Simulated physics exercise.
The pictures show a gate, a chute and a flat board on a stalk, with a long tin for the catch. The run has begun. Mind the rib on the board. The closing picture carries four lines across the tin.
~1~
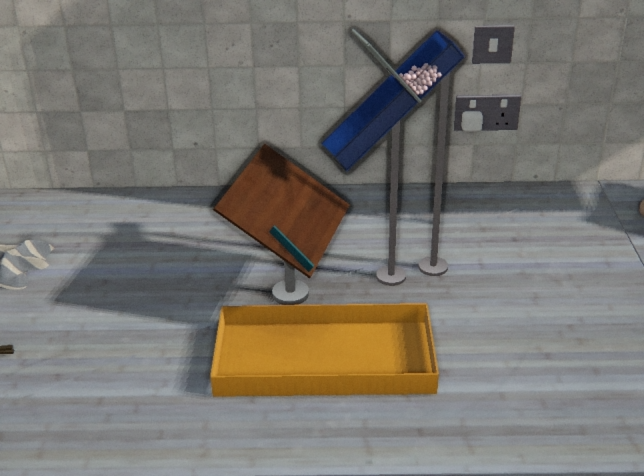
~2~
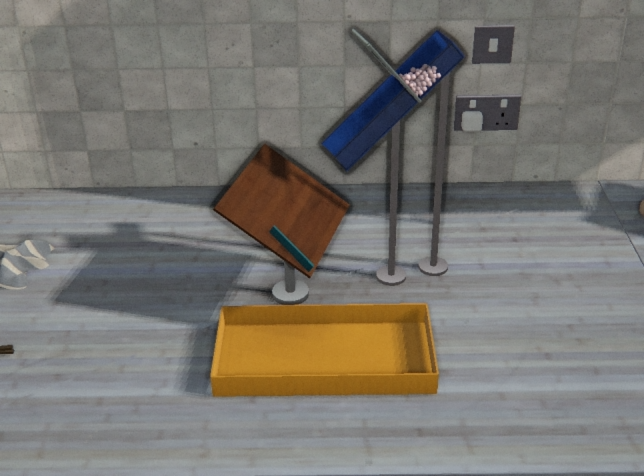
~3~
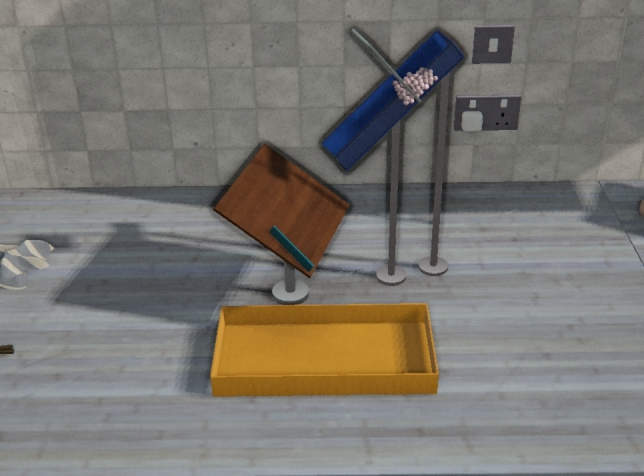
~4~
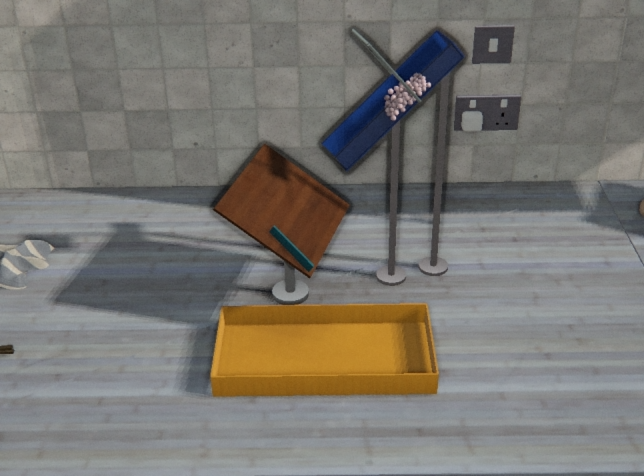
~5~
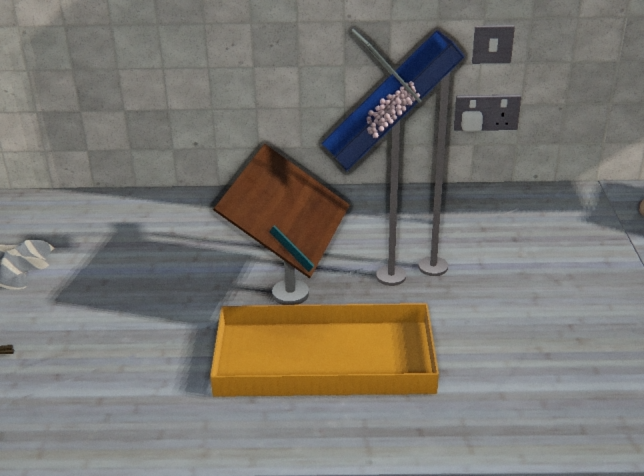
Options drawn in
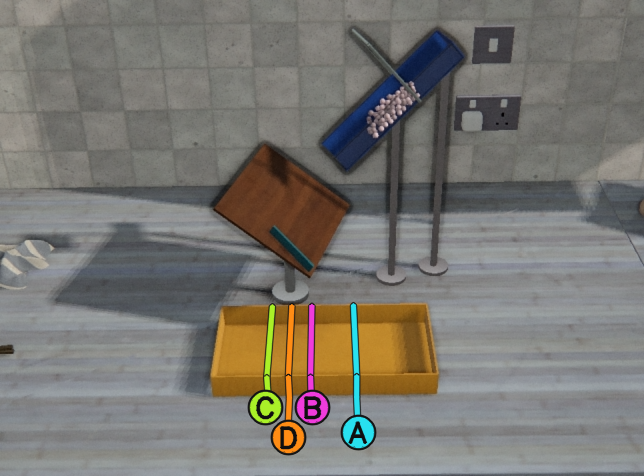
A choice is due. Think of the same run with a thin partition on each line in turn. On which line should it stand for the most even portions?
The best line is A.
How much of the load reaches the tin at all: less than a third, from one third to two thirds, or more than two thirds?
About that: From one third to two thirds.
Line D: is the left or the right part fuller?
More lands on the right.
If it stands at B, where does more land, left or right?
The right side.
On the marked copy, line A crosses the front rim at (356, 375); line B crosses the front rim at (310, 375); line C crosses the front rim at (266, 376); line D crosses the front rim at (288, 376).
With A, of what is caught, about half on the left of the divider, about half on the right.
With B, of what is caught, a stray few on the left of the divider, nearly all on the right.
With C, of what is caught, a stray few on the left of the divider, nearly all on the right.
With D, of what is caught, none on the left of the divider, all on the right.
